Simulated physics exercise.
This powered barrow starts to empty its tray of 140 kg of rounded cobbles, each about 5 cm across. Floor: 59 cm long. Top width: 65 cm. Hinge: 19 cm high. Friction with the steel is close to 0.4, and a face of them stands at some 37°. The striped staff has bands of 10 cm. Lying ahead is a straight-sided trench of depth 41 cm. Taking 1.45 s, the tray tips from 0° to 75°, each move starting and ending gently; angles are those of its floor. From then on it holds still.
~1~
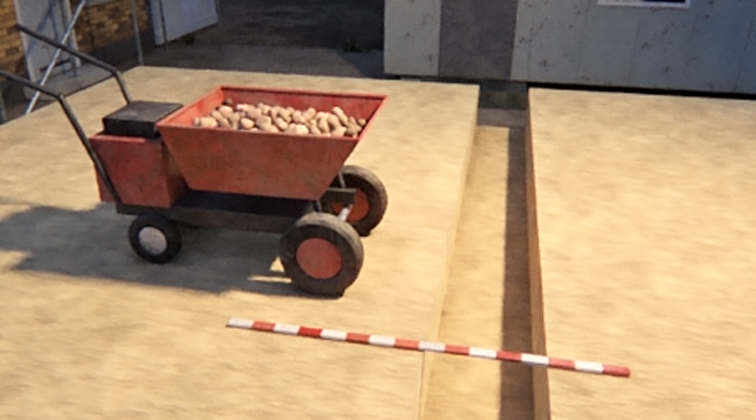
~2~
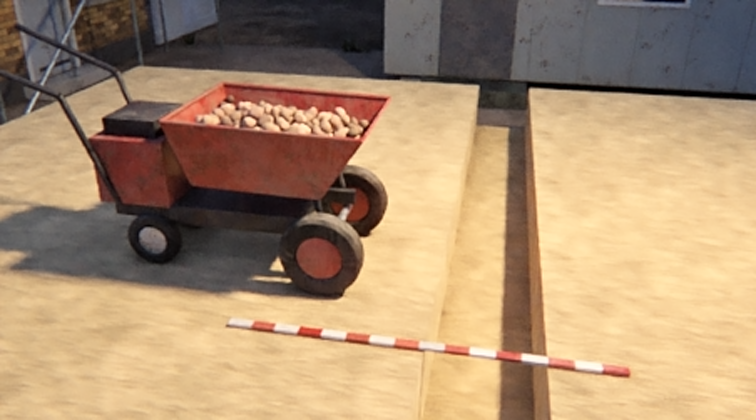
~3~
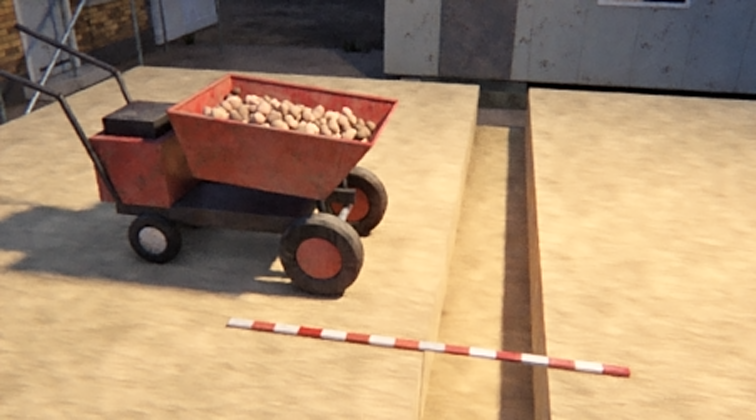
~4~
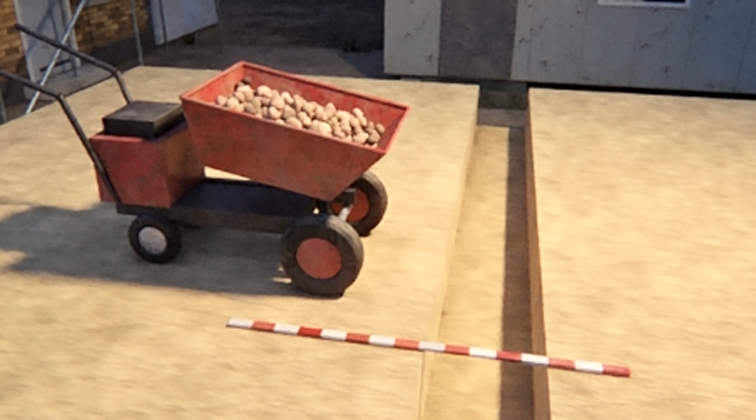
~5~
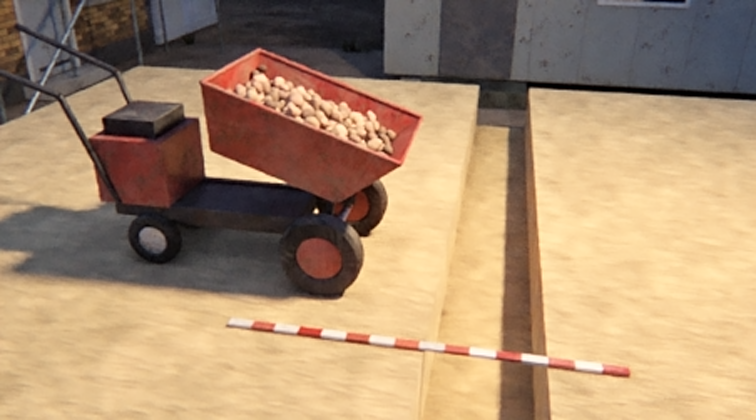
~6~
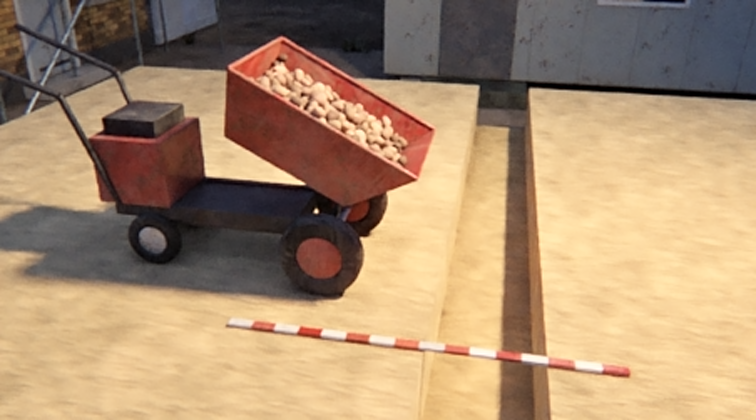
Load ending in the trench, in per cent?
99 per cent.
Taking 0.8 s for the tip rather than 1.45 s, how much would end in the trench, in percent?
It'd be some 95 per cent.
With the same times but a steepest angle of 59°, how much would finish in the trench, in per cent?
With that change, near 50 per cent.
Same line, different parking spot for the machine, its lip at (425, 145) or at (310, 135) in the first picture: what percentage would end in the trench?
First place: Near 50%; second place: Near 95%.
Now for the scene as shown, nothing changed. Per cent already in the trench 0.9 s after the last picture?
45 per cent or so by then.
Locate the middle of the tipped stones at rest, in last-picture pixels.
Somewhere around (495, 335) in the last picture.
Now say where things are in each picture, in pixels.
The tray is at 0°, its lip at (359, 140); the top of the load is at (285, 116), in the first picture.
The tray is at 1°, its lip at (362, 142); the top of the load is at (275, 113), in the second picture.
The tray is at 5°, its lip at (372, 146); the top of the load is at (262, 104), in the third picture.
Lip at (385, 154), floor tilted 12°, highest stones at (258, 94), in the fourth picture.
Lip at (401, 165), floor tilted 19°, highest stones at (266, 82), in the fifth picture.
The tray is at 28°, its lip at (417, 180); the top of the load is at (278, 70), in the sixth picture.
Then, 0.5 s after the last picture the floor is at 63°, 99 % in the tray, 1 % in the trench; the foremost stones are at (476, 244).
Then, 0.9 s after the last picture the floor is at 75°, 53 % in the tray, 47 % in the trench; the foremost stones are at (542, 316).
Then, 1.3 s after the last picture the floor is at 75°, 24 % in the tray, 75 % in the trench, 1 % past the trench; the foremost stones are at (600, 301).
Then, 3.2 s after the last picture the floor is at 75°, 0 % in the tray, 99 % in the trench, 1 % past the trench; the foremost stones are at (626, 306).
